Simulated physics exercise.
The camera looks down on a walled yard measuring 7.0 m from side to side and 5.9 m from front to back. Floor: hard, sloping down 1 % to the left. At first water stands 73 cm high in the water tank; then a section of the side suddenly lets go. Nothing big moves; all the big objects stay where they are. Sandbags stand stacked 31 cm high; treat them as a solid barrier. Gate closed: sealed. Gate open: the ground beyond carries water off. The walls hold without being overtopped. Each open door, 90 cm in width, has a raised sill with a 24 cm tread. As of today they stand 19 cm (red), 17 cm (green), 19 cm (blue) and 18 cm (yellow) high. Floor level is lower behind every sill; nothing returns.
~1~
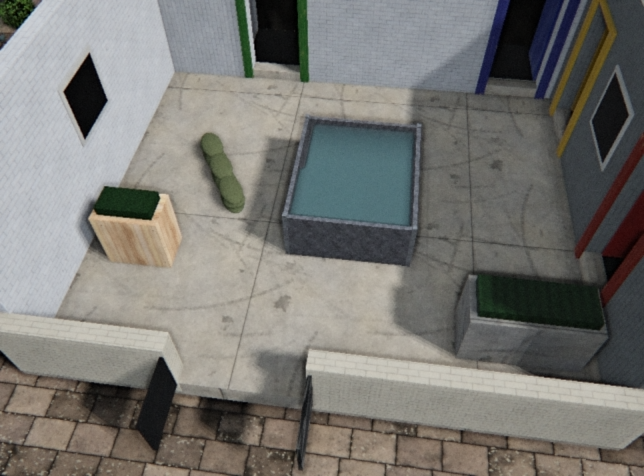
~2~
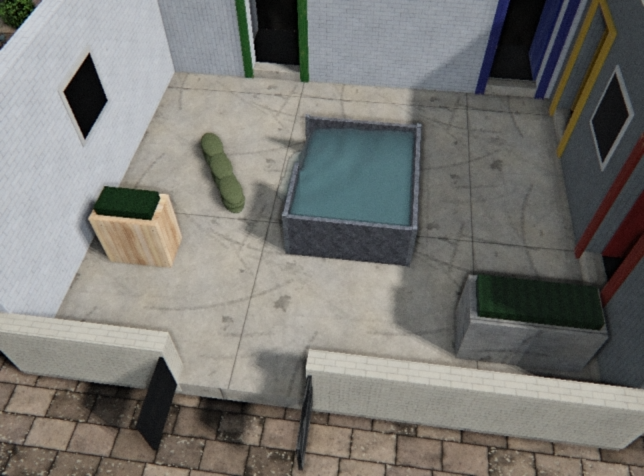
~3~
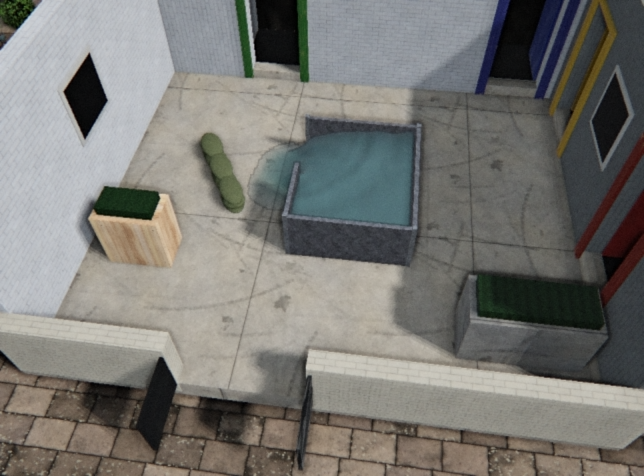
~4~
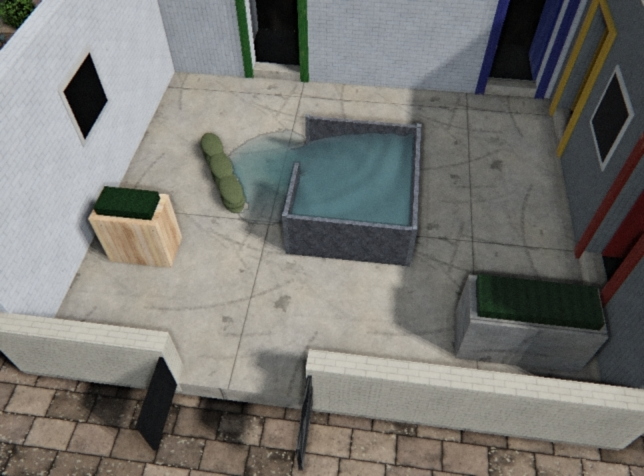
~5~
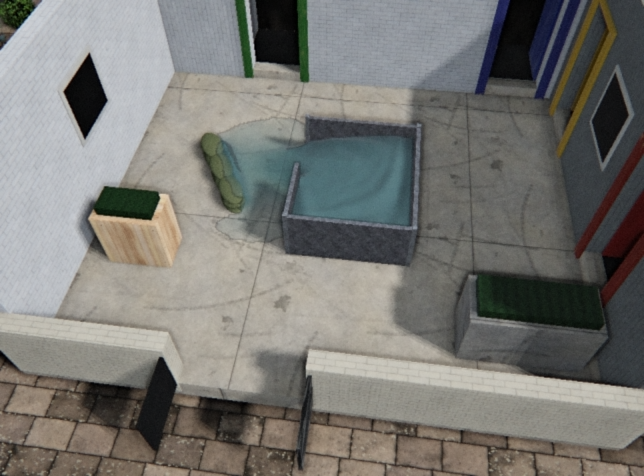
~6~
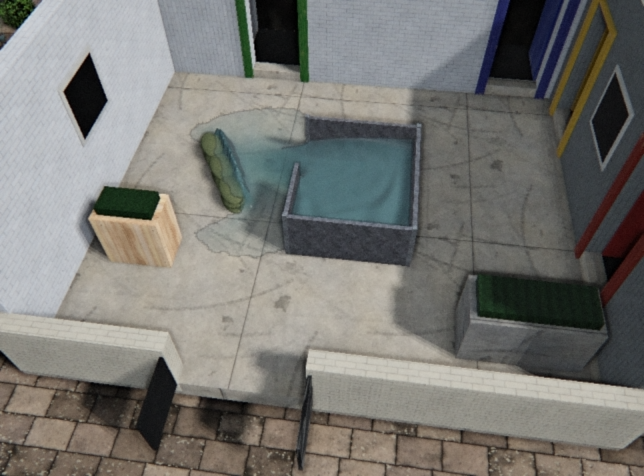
A dark-walled tank of blue-green water stands in the middle of a pale paved yard, seen from a fixed spot high above. Green, blue, yellow and red surrounds line openings at the back and right, with green-topped boxes on both sides and stacked green sandbags left of the tank. Water pours through a gap in the tank's left side, spreads across the paving, meets the sandbags and flows around both ends.
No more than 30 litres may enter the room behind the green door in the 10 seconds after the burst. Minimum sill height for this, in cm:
19 cm, roughly.
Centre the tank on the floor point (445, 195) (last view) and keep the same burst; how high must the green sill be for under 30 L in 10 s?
Then roughly 12.5 cm.
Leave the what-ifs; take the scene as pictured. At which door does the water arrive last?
That would be the red door.
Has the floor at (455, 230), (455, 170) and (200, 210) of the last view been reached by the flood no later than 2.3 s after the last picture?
First bone-dry, second bone-dry, third bone-dry.
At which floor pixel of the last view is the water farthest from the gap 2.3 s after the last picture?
Around pixel (55, 349).
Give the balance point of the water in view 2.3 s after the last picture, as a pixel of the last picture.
The centre of all the water is around (272, 165).
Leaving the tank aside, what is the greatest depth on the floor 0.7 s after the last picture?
48 cm.
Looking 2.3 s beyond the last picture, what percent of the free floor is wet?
Close to 35 per cent of it is wet.
Then, 0.7 s after the last picture water covers 25 % of the floor, deepest (48 cm) near (236, 178); it has not reached the green door.
Then, 2.3 s after the last picture water covers 35 % of the floor, deepest (32 cm) near (236, 178); 21 cm at the green door, 17 litres in over its 17 cm sill.
Then, 9.3 s after the last picture water covers 95 % of the floor, deepest (12 cm) near (168, 87); 8 cm at the green door, 43 litres in over its 17 cm sill.
At the green door as built, the water peaked near 22 cm, 2.5 s after the last picture.
With a sill of 15.5 cm, 59 litres would have come in within the 10 s; with 21 cm, 17 litres. So under 30 litres takes about 19 cm.
